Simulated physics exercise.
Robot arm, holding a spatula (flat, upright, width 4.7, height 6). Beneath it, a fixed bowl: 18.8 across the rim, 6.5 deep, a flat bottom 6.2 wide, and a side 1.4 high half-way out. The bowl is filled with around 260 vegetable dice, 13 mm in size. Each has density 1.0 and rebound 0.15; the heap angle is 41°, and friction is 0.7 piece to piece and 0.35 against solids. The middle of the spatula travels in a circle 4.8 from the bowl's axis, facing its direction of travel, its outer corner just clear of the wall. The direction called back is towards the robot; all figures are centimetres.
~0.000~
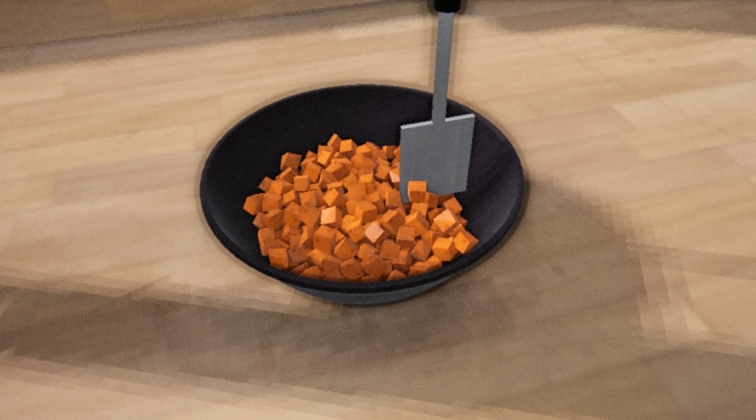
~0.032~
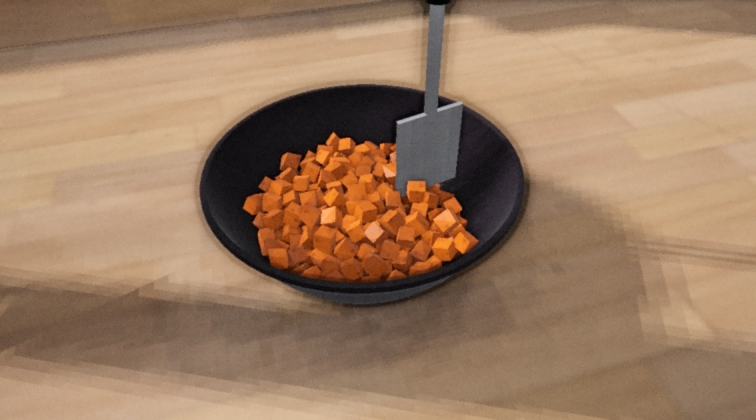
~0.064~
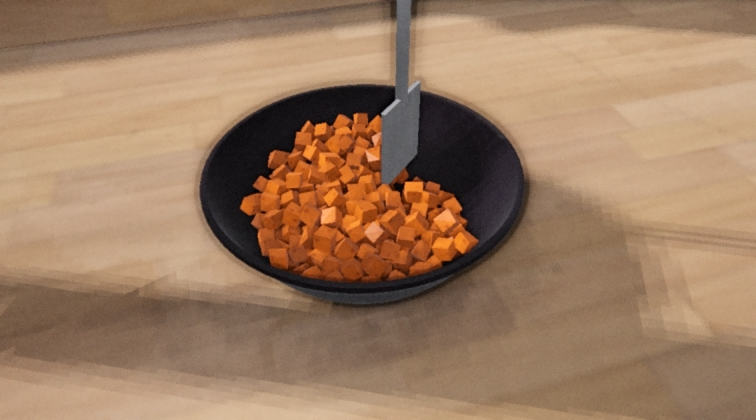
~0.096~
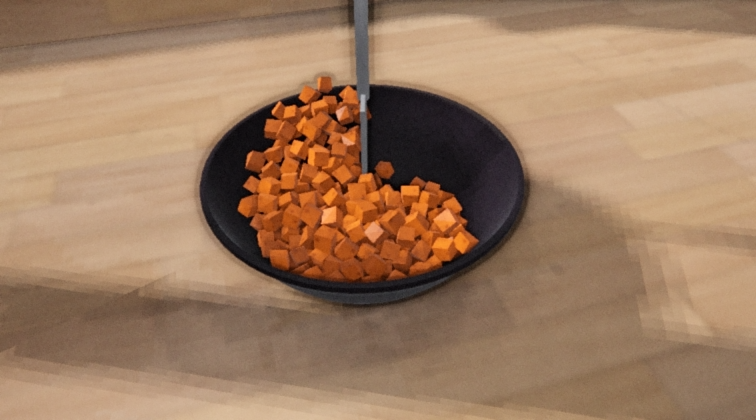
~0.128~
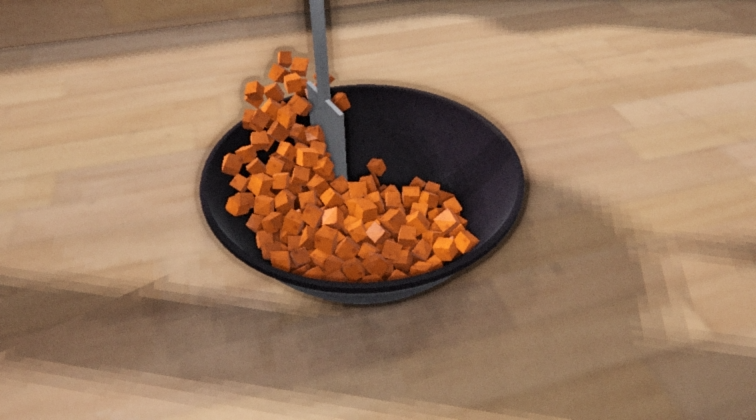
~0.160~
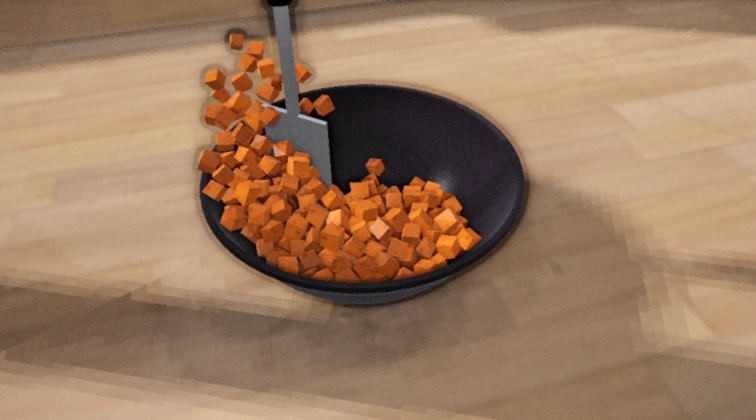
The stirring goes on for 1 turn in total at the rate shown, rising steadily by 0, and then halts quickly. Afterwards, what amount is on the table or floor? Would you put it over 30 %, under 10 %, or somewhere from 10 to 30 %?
I would put it over 30 %.
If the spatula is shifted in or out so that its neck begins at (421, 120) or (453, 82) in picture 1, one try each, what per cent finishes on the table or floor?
I'd guess some 40 and 30 percent.
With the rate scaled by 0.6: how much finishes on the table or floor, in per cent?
Estimated share: Near 25 per cent.
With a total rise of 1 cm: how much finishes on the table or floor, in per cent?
About 35 percent.
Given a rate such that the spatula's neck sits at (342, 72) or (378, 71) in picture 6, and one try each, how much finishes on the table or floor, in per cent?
Near 25 in a hundred for the first and near 15 in a hundred for the second.
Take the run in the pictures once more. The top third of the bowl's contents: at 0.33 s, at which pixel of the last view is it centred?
Roughly pixel (482, 182).
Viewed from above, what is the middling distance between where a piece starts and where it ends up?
Level distance: About 17 cm.
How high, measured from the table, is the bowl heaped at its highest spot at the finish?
The top sits some 6.0 cm up.
After 0.24 s, 218° round, highest piece 10 above the table; 220 in the bowl, 38 in flight or on the tool.
After 0.33 s, 300° round, highest piece 10 above the table; 178 in the bowl, 26 on the table or floor, 54 in flight or on the tool.
After 0.57 s, 0° round, highest piece 7 above the table; 136 on the table or floor, 122 in the bowl.
After 1.27 s, 0° round, highest piece 6 above the table; 136 on the table or floor, 122 in the bowl.
At rest, 136 on the table or floor, 122 in the bowl. That is 53 % on the table or floor.
